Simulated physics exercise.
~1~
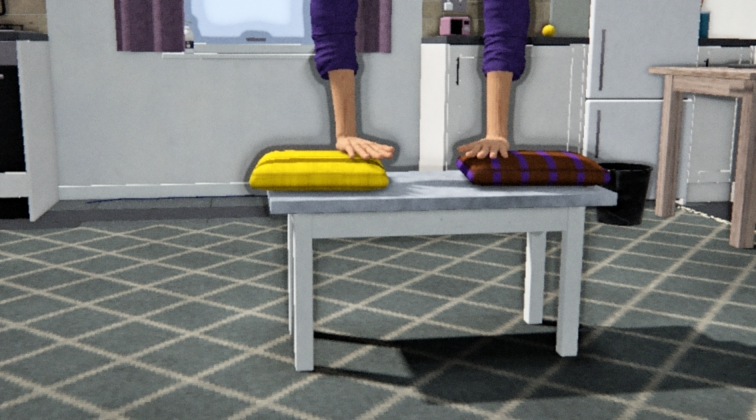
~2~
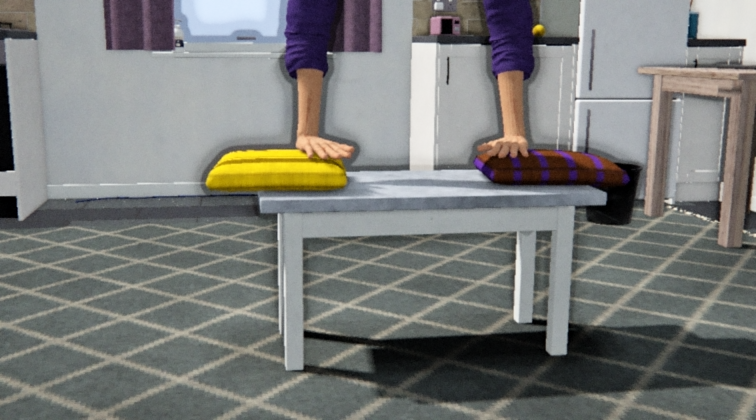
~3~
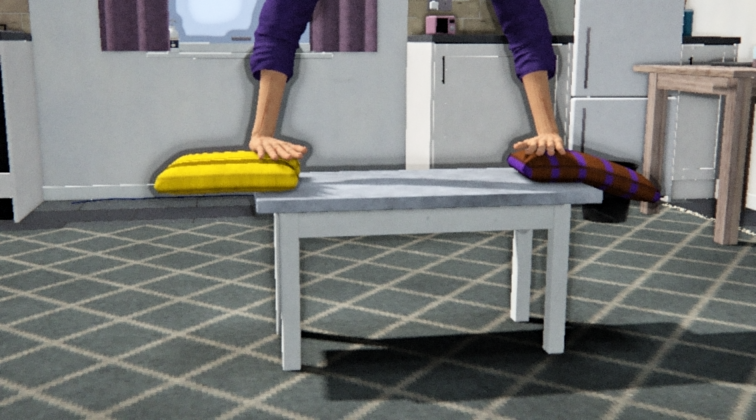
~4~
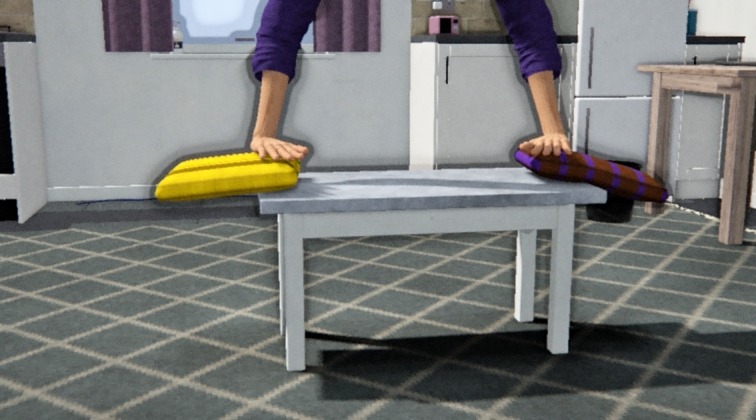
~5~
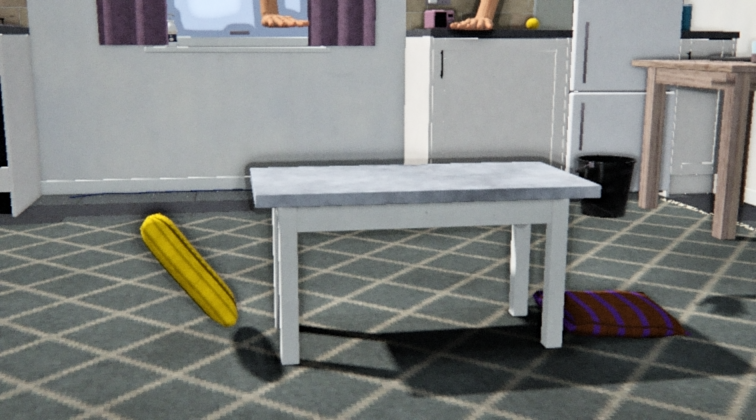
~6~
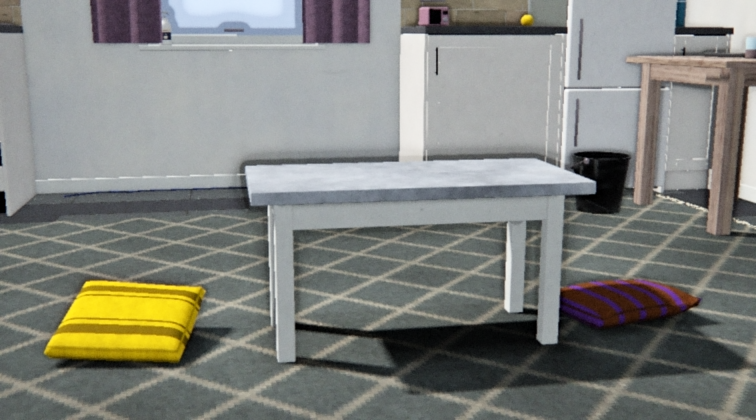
The clip opens on a kitchen with a low table, where two hands in purple sleeves press down on a yellow cushion at the left and a brown pillow with purple stripes at the right. The hands slide them apart until each sticks out well past its end of the table. Both begin to tip outwards as the hands let go and lift away. The pillow drops to the floor at the right while the yellow cushion is still falling, tilted steeply, at the left. Finally, both lie on the patterned floor on opposite sides of the empty table.
